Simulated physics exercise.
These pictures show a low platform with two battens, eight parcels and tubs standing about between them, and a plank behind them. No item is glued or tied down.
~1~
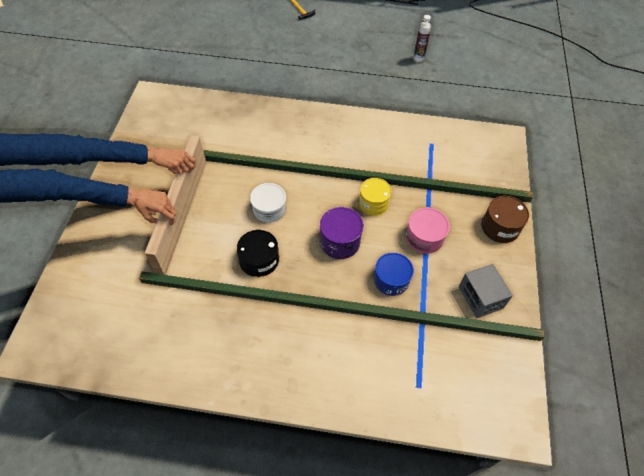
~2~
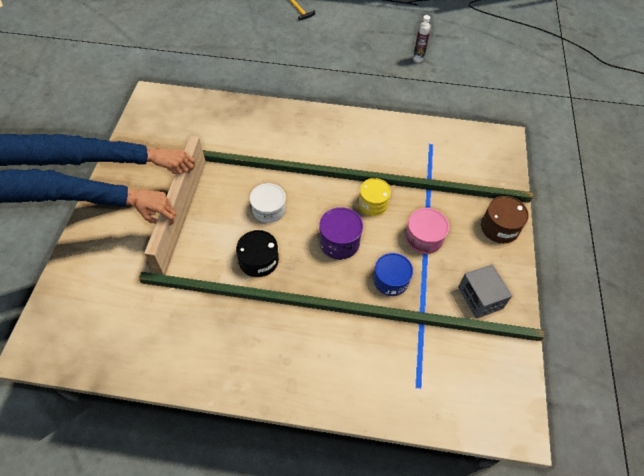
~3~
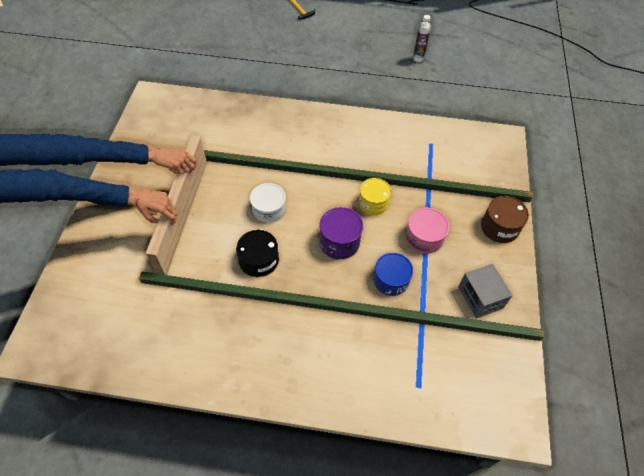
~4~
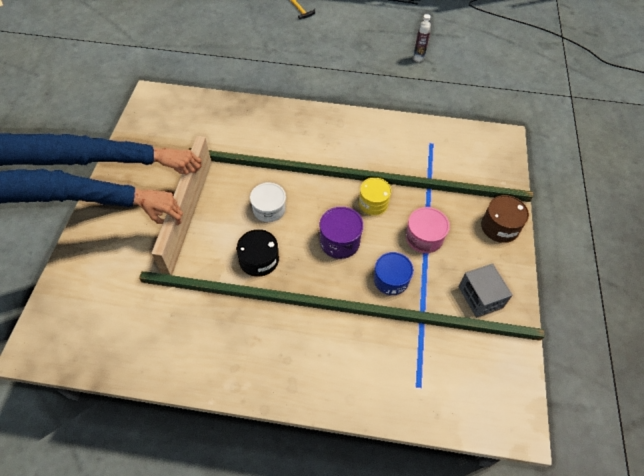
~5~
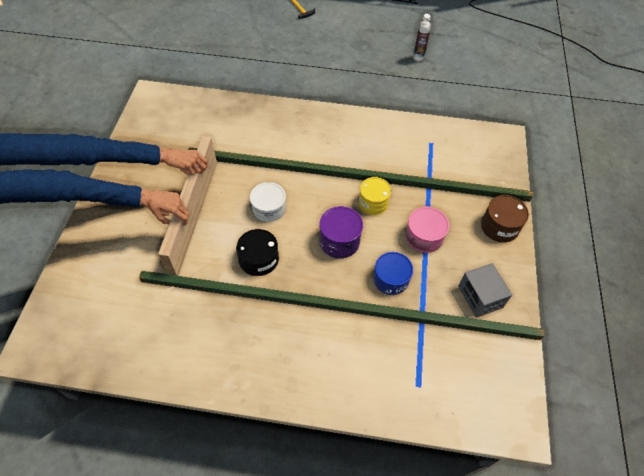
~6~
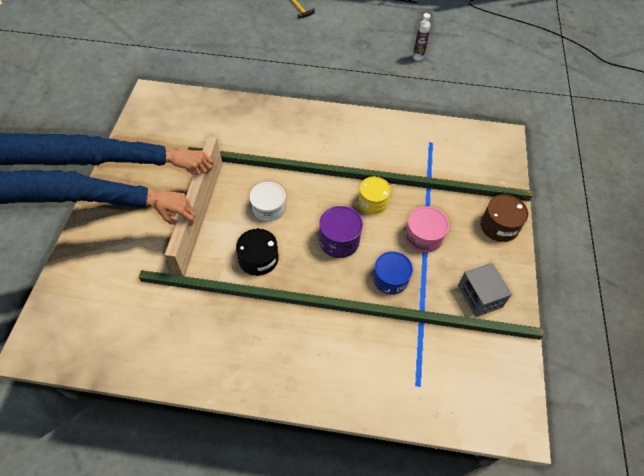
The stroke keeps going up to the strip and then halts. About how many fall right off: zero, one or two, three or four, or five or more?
You'd find the ones that came down come in at none here.
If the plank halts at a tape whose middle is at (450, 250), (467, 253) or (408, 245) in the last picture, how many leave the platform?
The counts come to 1, then 2, then 0.
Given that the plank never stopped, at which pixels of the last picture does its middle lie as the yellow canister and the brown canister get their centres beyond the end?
The middle is at (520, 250) when it's the yellow canister, and at (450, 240) when it's the brown canister.
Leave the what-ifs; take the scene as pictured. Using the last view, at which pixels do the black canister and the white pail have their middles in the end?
Same order as the question: First (446, 289), second (445, 224).
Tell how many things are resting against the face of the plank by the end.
Contact count: 3.
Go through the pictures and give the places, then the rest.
Brown canister (505, 219); grey crate (485, 291); pink pail (427, 231); plank (179, 203); tape (426, 248), in the first frame.
Grey crate (484, 291); plank (178, 203), in the second frame.
Pink pail (427, 231); yellow canister (375, 197), in the third frame.
Brown canister (505, 219); purple pail (341, 233), in the fourth frame.
Grey crate (484, 290); blue pail (393, 274), in the fifth frame.
Brown canister (504, 218); grey crate (484, 290); pink pail (426, 230); plank (197, 204); tape (426, 247), in the sixth frame.
A little later, none off yet; brown canister at rest near (504, 218); grey crate at rest near (484, 290); pink pail at rest near (426, 230).
When it is over, the number that fall off is zero.
